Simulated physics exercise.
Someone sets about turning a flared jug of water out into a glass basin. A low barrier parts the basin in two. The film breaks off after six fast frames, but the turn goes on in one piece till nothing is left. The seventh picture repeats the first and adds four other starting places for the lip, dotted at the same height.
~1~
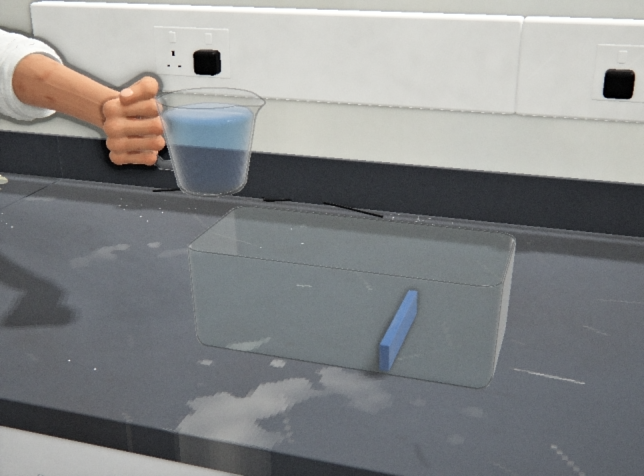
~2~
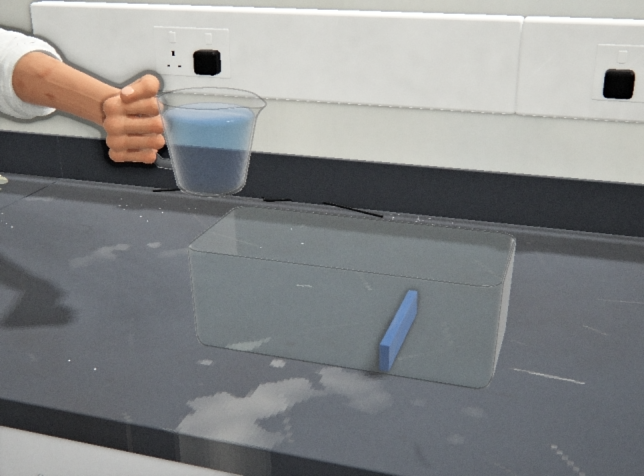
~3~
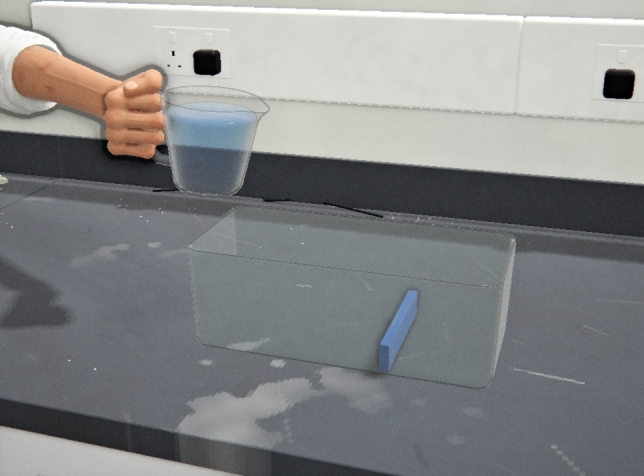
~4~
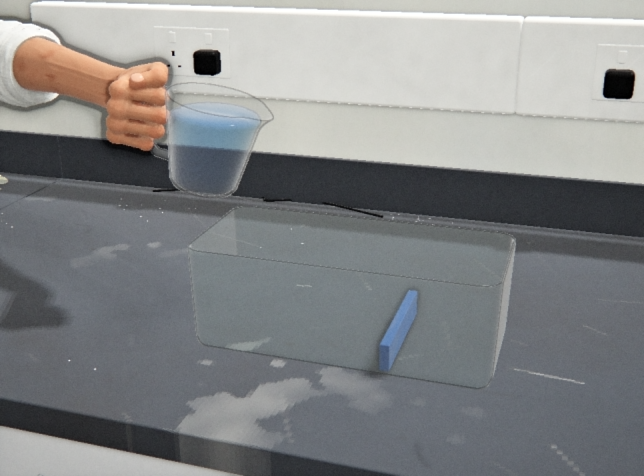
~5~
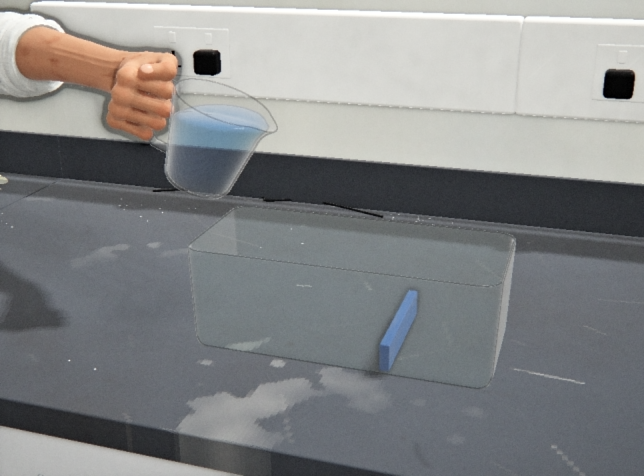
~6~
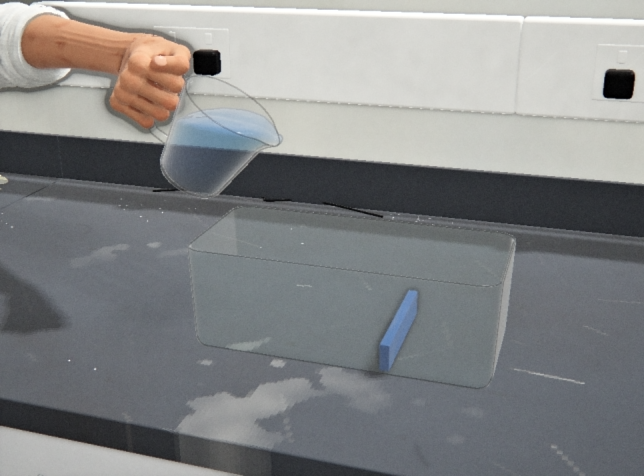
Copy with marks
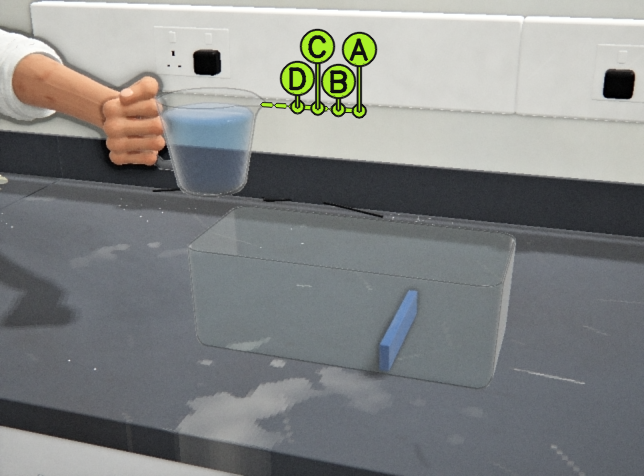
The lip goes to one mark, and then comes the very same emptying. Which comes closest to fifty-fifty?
The best dot is A.
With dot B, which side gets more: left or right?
More ends on the left.
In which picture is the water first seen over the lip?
In picture 6.
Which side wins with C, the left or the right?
More ends on the left.
On the marked copy, A at (359, 111); B at (338, 109); C at (317, 108); D at (297, 106).
With A, about 51 % ends left of the wall and 48 % right of it.
With B, about 76 % ends left of the wall and 23 % right of it.
With C, about 88 % ends left of the wall and 10 % right of it.
With D, about 88 % ends left of the wall and 10 % right of it.
